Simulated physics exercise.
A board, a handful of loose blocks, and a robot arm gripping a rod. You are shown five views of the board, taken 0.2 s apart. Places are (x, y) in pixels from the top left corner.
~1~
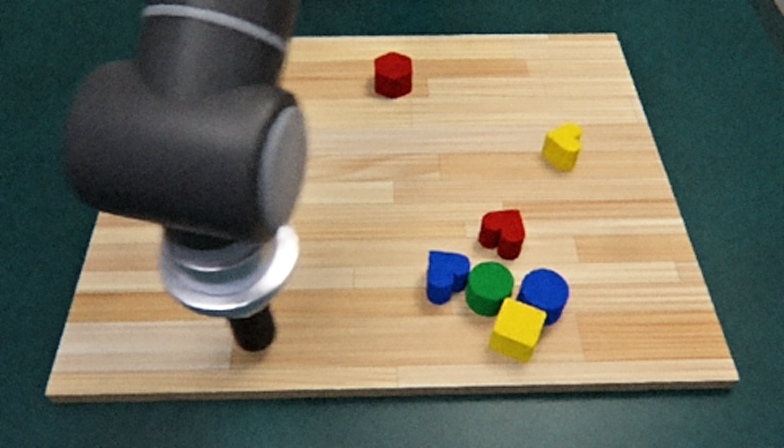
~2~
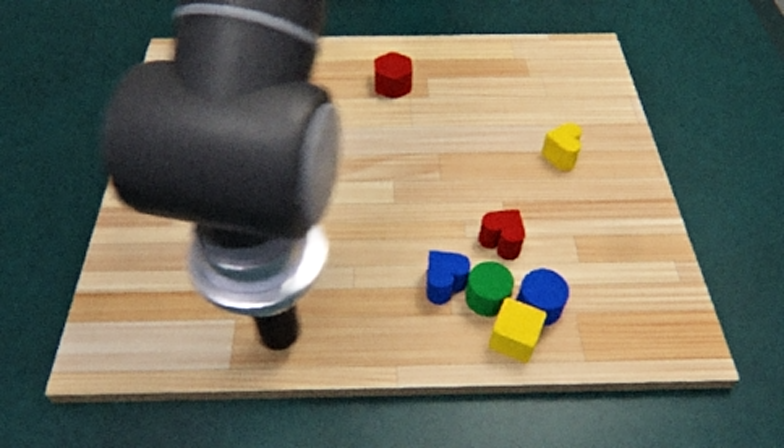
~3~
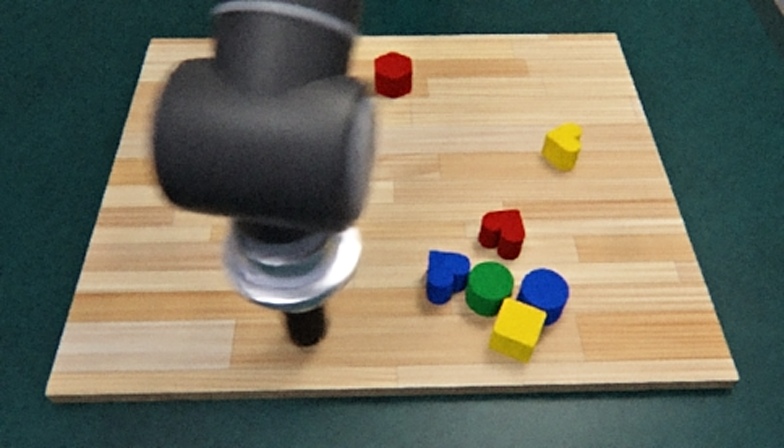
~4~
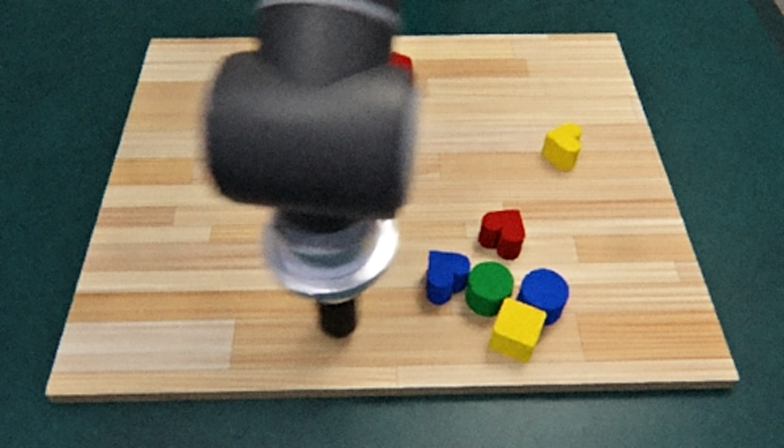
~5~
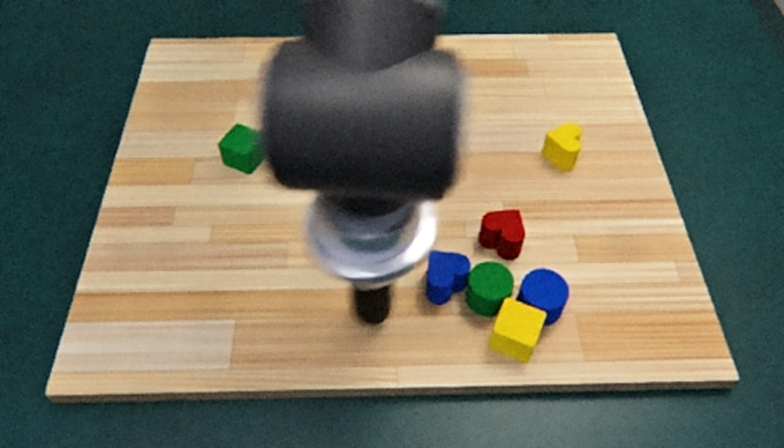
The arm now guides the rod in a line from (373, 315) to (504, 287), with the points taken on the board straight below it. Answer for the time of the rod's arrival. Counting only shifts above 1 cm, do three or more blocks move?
Yes, that is what happens.
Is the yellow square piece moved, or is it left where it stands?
At the end, its place is the same.
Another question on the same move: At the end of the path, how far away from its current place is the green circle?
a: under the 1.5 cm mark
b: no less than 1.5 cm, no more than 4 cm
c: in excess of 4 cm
Correct choice: C.
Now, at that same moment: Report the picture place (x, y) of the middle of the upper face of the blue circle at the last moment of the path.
Pixel (585, 291).
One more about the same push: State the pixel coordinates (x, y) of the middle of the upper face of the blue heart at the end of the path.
Near (478, 240).
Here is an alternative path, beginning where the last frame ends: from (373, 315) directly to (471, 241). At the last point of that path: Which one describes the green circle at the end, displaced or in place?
The green circle changes place.
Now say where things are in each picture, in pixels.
In the first frame, tip of the rod at (256, 333), middles of tops, blue heart at (446, 267), green circle at (492, 280), yellow square piece at (520, 321), blue circle at (546, 288).
In the second frame, rod at (279, 331), nothing pushed.
In the third frame, rod at (307, 328), nothing pushed.
In the fourth frame, rod at (339, 320), nothing pushed.
In the fifth frame, rod at (372, 307), blue heart at (446, 267), green circle at (492, 280), yellow square piece at (520, 321), blue circle at (546, 288).
The first path, step by step. One third of the way, rod at (418, 297); blue heart at (452, 264).
Two thirds of the way, rod at (463, 288); blue heart at (470, 244), turned 60° anticlockwise; green circle at (508, 273); blue circle at (553, 289).
At the end, rod at (506, 279); blue heart at (478, 240), turned 95° anticlockwise; green circle at (550, 260); yellow square piece unmoved; blue circle at (585, 291).
